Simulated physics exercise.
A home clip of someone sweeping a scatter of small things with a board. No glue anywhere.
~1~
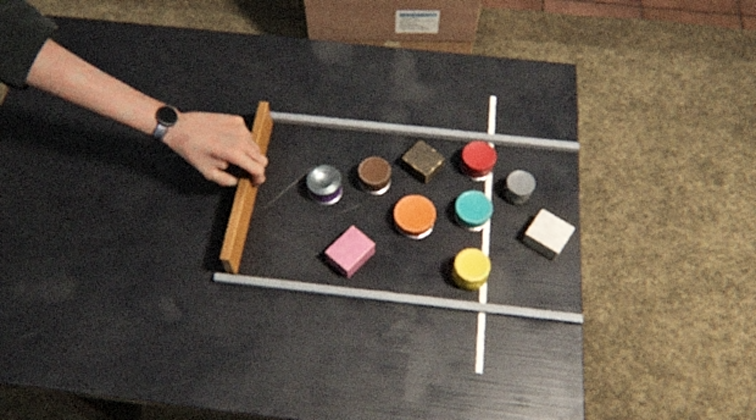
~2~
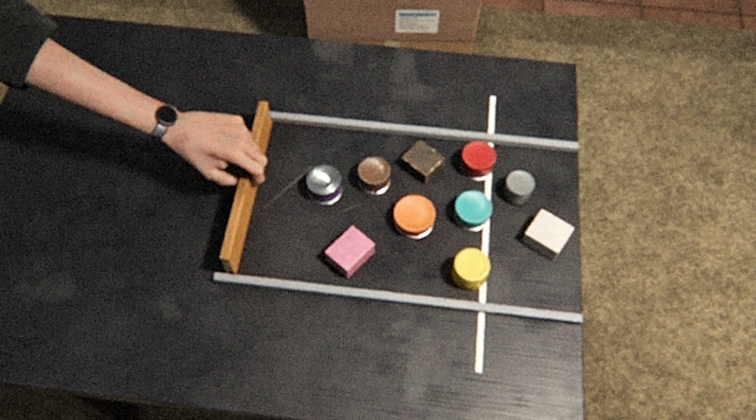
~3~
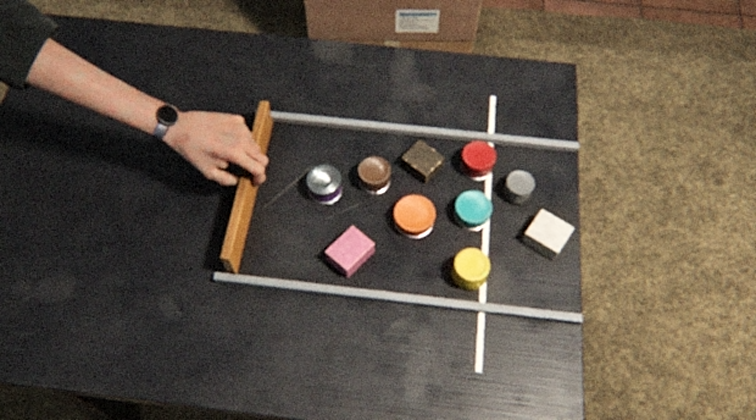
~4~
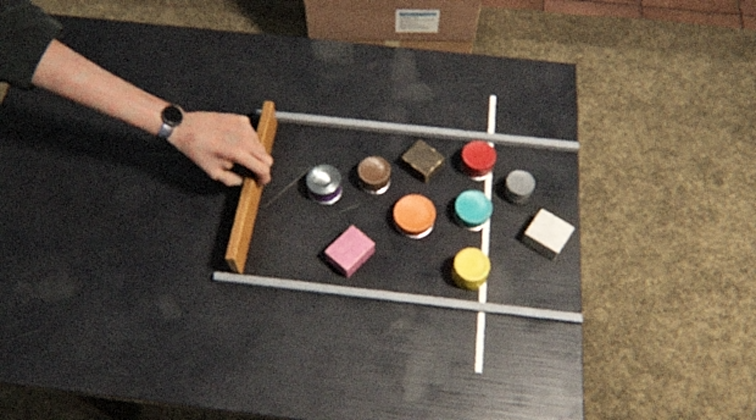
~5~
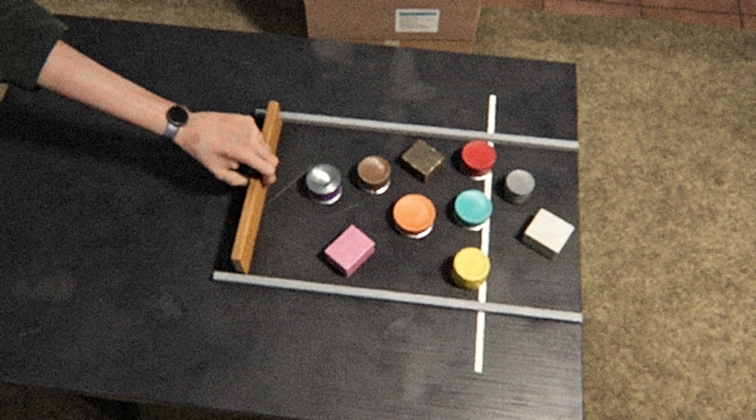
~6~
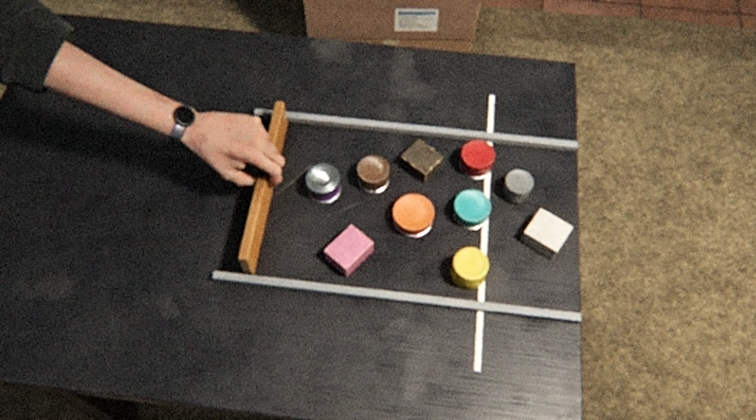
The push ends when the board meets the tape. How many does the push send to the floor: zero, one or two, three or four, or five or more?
As it turns out, the number that fall off is zero.
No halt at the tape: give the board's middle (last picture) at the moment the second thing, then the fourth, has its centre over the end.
About (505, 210), then (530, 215).
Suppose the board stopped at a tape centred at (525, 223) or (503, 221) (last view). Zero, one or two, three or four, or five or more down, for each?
One after another: One to two; one or two.
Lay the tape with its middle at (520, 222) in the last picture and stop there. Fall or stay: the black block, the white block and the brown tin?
The black block does not fall, the white block comes down, the brown tin stays on.
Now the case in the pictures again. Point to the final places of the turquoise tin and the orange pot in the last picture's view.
The turquoise tin stops around (535, 200); the orange pot around (530, 236).
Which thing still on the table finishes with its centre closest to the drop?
The white block ends nearest.
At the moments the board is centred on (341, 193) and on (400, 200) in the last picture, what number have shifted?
3 and 6.
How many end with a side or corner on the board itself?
That makes 4.
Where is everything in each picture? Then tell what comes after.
The first picture shows white block (548, 235); grey tub (519, 189); red tin (478, 161); board (248, 185); tape (487, 220).
The second picture shows grey tub (519, 188); brown tin (374, 175).
The third picture shows red tin (478, 161); orange pot (414, 217).
The fourth picture shows white block (548, 235); turquoise tin (473, 211).
The fifth picture shows grey tub (518, 188); yellow lid (470, 269).
The sixth picture shows white block (547, 234); grey tub (518, 187); red tin (477, 160); board (265, 185); tape (485, 219).
Early on, none off yet; white block at rest near (547, 234); grey tub at rest near (518, 187); red tin at rest near (477, 160).
Finally, the number that fall off is zero.
